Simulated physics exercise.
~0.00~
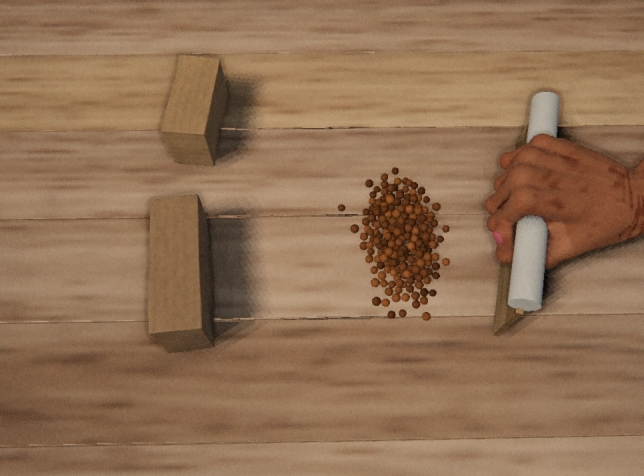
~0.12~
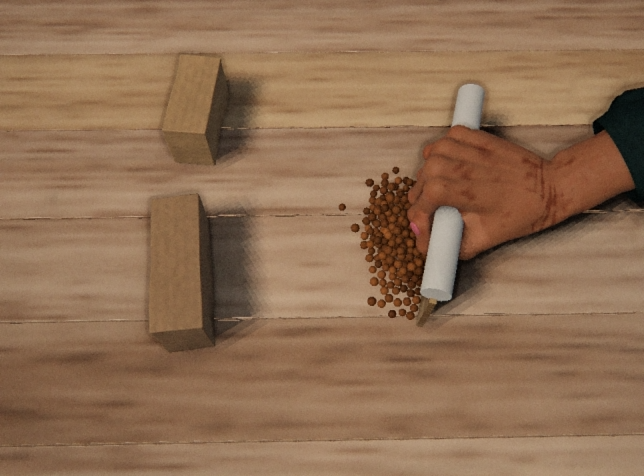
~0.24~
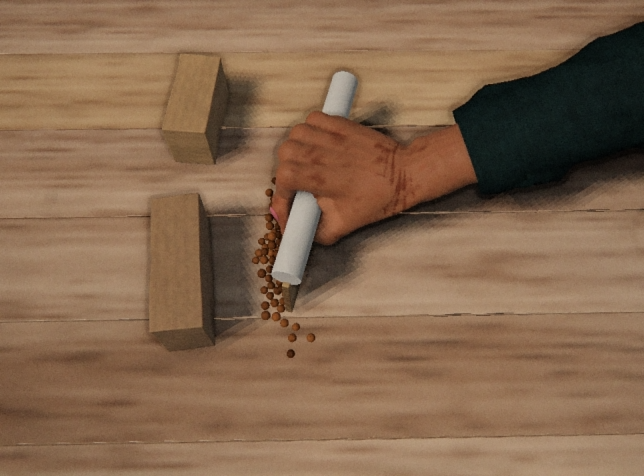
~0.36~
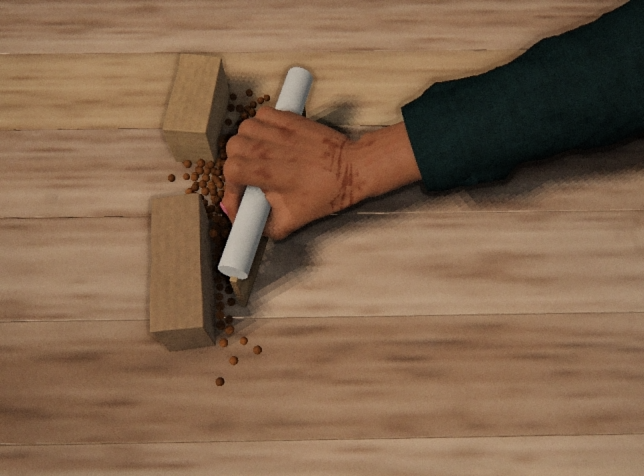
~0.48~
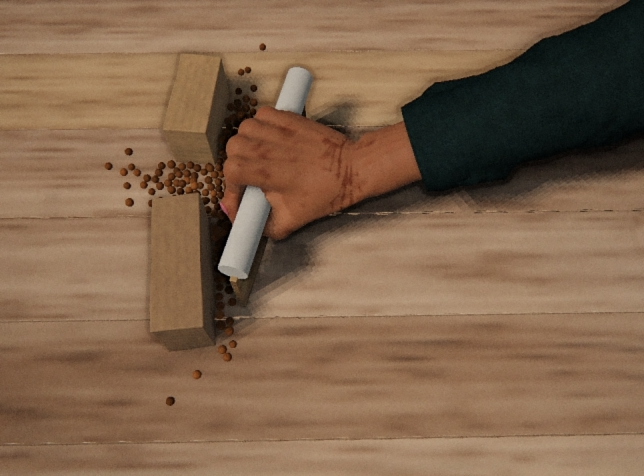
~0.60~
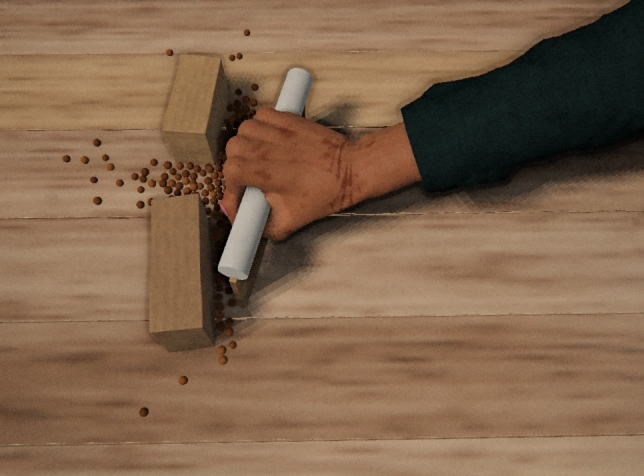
On a wooden surface, a hand scrapes brown balls left against two blocks, some passing between them.
